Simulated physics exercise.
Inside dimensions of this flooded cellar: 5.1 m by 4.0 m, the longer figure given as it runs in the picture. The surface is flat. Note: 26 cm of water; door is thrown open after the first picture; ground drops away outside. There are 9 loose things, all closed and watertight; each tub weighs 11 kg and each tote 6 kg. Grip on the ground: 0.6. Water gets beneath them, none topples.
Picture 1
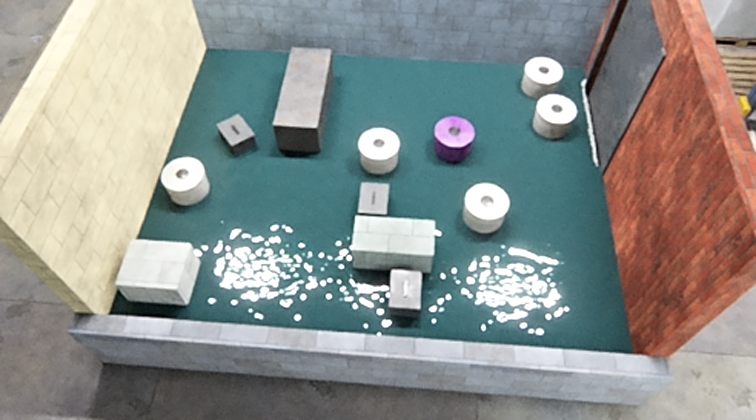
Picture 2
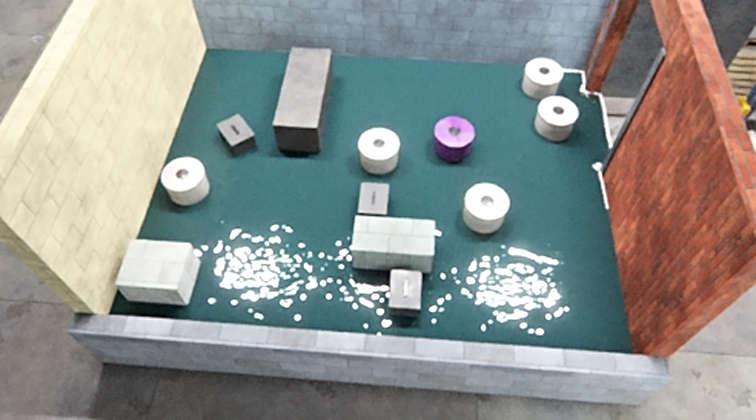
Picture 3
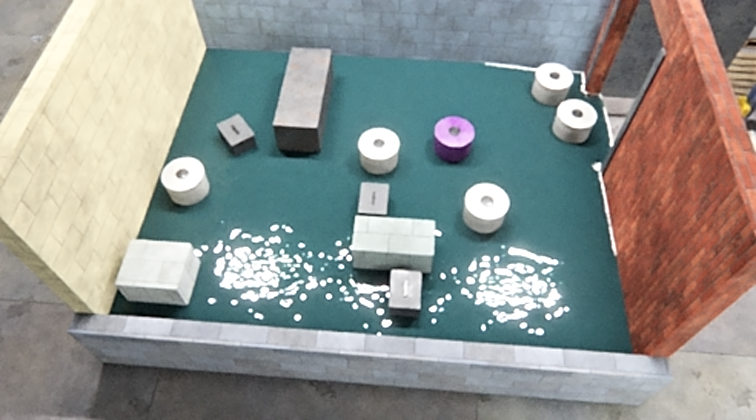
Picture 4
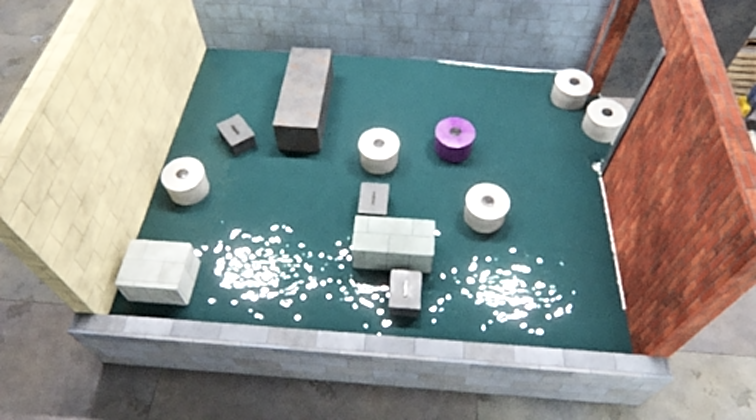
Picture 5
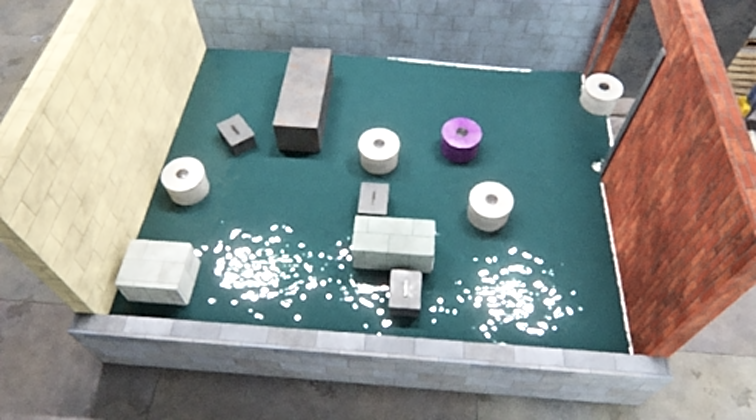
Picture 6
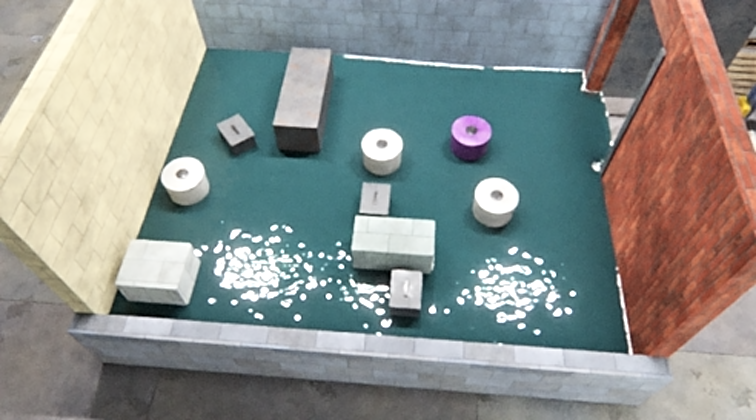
Two white tubs float by a grey door in the red brick wall of a flooded cellar, seen from a fixed view high above. A purple tub and more white ones sit around the dark green floor, with a brown block at upper left and pale and grey blocks elsewhere. The door opens, the two tubs drift right and out through the doorway, and the purple tub slides slightly right.
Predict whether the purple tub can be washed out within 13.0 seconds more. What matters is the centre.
Most likely it is flushed out.
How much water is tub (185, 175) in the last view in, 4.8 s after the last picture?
About 19 cm.
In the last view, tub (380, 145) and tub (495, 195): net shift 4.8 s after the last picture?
120 cm; gone out.
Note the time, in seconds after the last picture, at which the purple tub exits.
Exit time: About 3.5 s.
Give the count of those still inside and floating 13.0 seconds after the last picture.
Total: 2.
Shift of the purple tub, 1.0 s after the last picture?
It has shifted about 60 cm.
Then, 1.0 s after the last picture the purple tub is near (499, 118), 0.6 m from its start, afloat; 2 of 9 are out; 7 afloat.
Then, 4.8 s after the last picture the purple tub has gone out; 4 of 9 are out; 5 afloat.
Then, 9.0 s after the last picture the purple tub has gone out; 4 of 9 are out; 5 afloat.
Then, 13.0 s after the last picture the purple tub has gone out; 7 of 9 are out; 2 afloat.
